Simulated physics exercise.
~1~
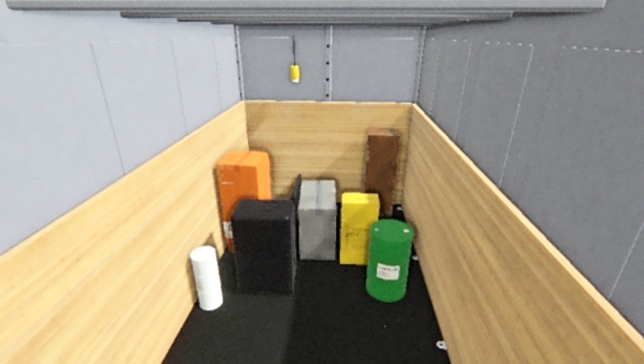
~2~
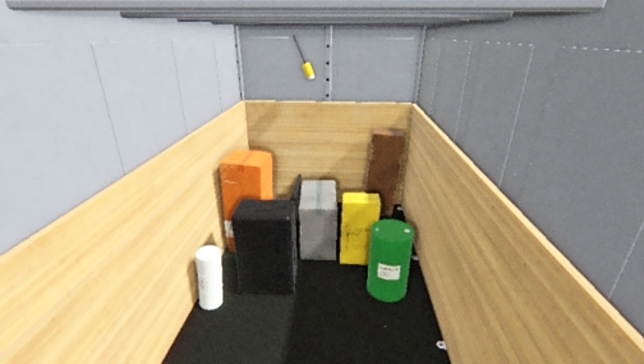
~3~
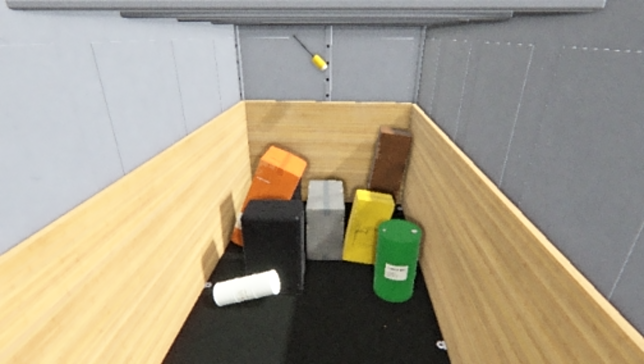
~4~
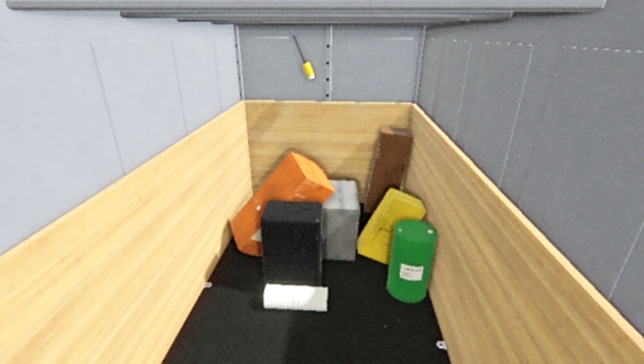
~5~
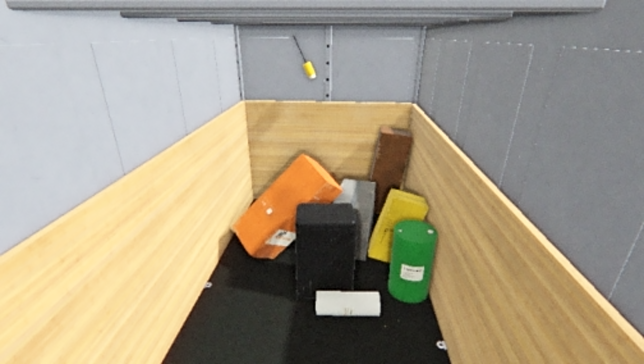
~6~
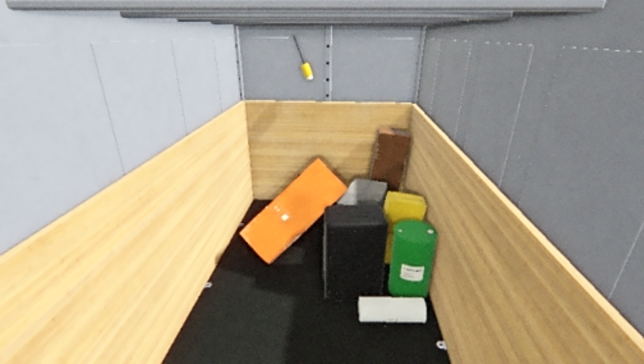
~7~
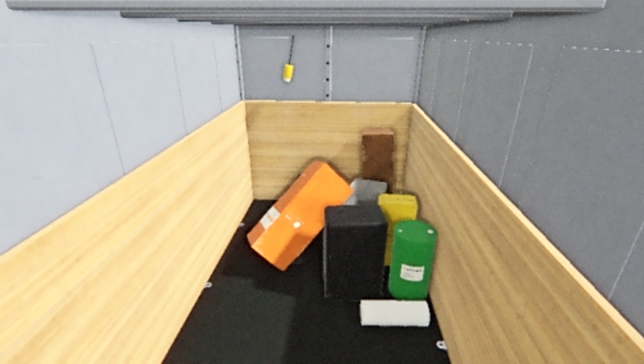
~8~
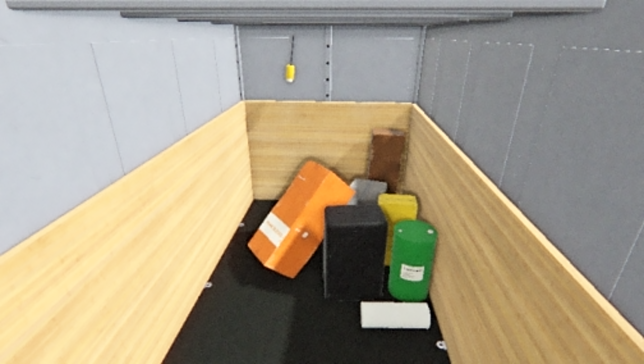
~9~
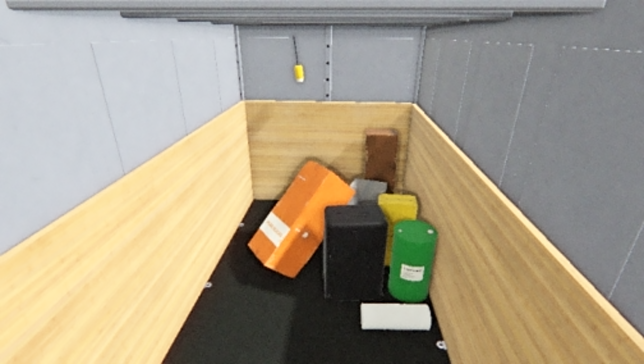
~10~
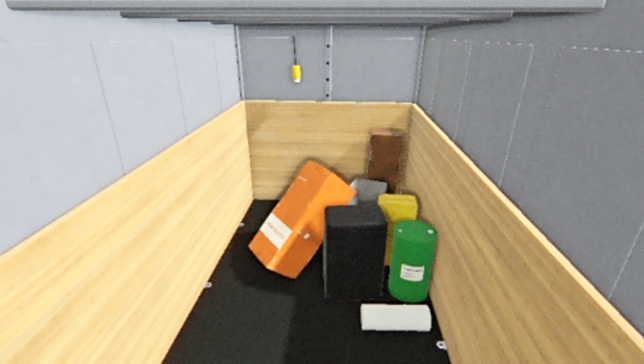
A white canister, a black case and an orange box stand in a wood-sided load bay with a green drum and grey, yellow and brown boxes. At first only the small yellow lamp hanging at the back swings to the right. Then the canister topples onto its side, and the orange and yellow boxes lean to the right. The canister and the upright black case travel right across the dark floor, while the grey box and drum also shift that way. The orange box tips further, the yellow one straightens, and the load bunches up. Finally the canister lies at the front right, the orange box rests steeply tilted, and the lamp hangs nearly straight.
